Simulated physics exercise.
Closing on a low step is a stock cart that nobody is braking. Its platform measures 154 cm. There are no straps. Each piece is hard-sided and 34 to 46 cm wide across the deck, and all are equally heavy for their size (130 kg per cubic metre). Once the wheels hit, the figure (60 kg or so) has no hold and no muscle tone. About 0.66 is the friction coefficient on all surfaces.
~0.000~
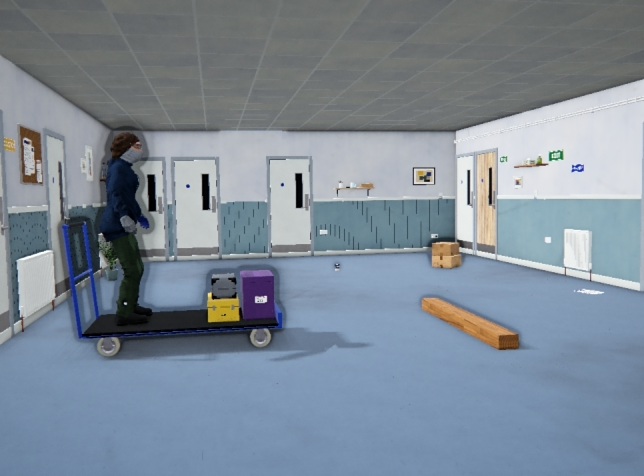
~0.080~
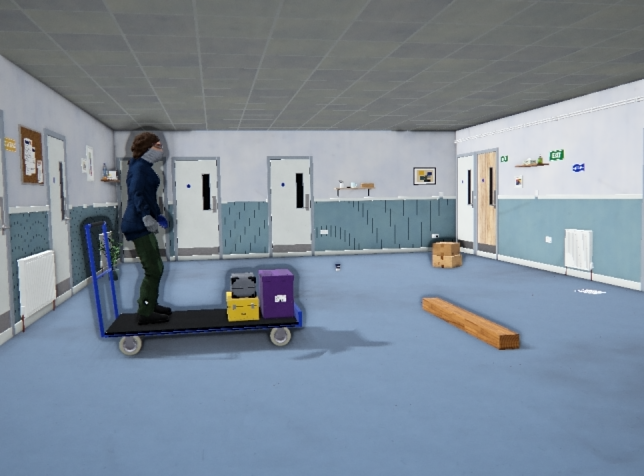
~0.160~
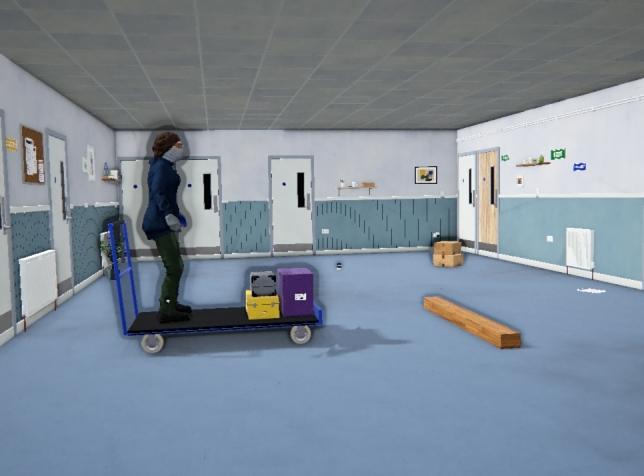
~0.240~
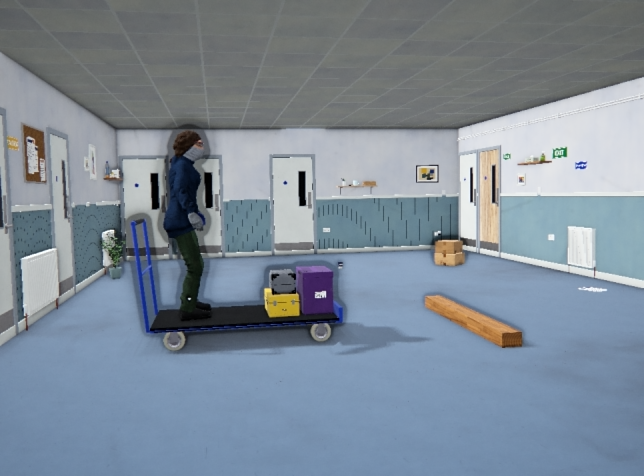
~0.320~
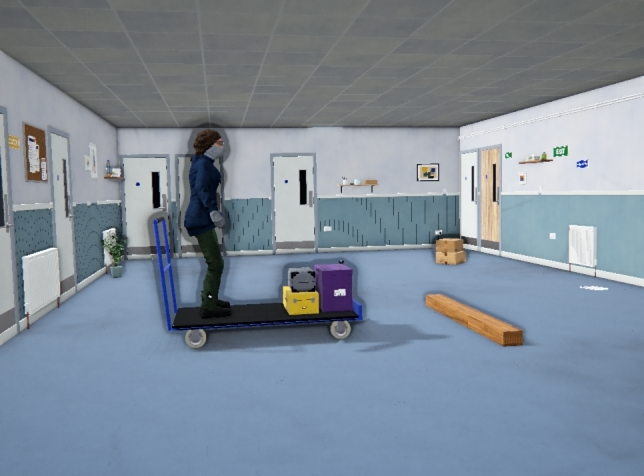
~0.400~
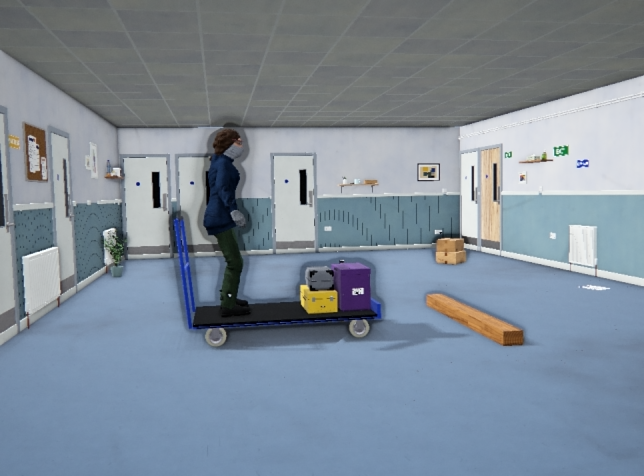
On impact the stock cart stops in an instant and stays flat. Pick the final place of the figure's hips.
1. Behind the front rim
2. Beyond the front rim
The answer is 1.
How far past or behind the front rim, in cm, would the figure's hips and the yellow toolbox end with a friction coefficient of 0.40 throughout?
Hips 60 behind, yellow 40 behind.
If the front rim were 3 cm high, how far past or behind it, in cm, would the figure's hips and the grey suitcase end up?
In that setup the hips stop 60 cm behind the rim while the grey item stops 40 cm behind.
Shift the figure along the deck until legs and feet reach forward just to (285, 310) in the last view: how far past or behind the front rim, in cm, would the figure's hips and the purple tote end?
In that case hips 20 behind, purple 10 behind.
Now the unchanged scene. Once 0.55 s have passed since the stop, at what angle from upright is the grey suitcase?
I'd put the tilt at close to 0°.
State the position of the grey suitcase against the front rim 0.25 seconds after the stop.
Roughly 40 cm short of the front rim.
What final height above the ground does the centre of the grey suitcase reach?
50 cm.
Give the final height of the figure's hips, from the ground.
The hips come to rest about 60 cm above the ground.
Impact comes at 0.87 s.
After 1.42 s the figure's hips are 59 cm behind the rim, near (407, 256) in the last picture's view.
After 1.87 s the figure's hips are 58 cm behind the rim, near (409, 256) in the last picture's view.
At rest, 2.7 s, nothing is past the rim; behind it, purple tote, yellow toolbox, grey suitcase and the figure's hips.
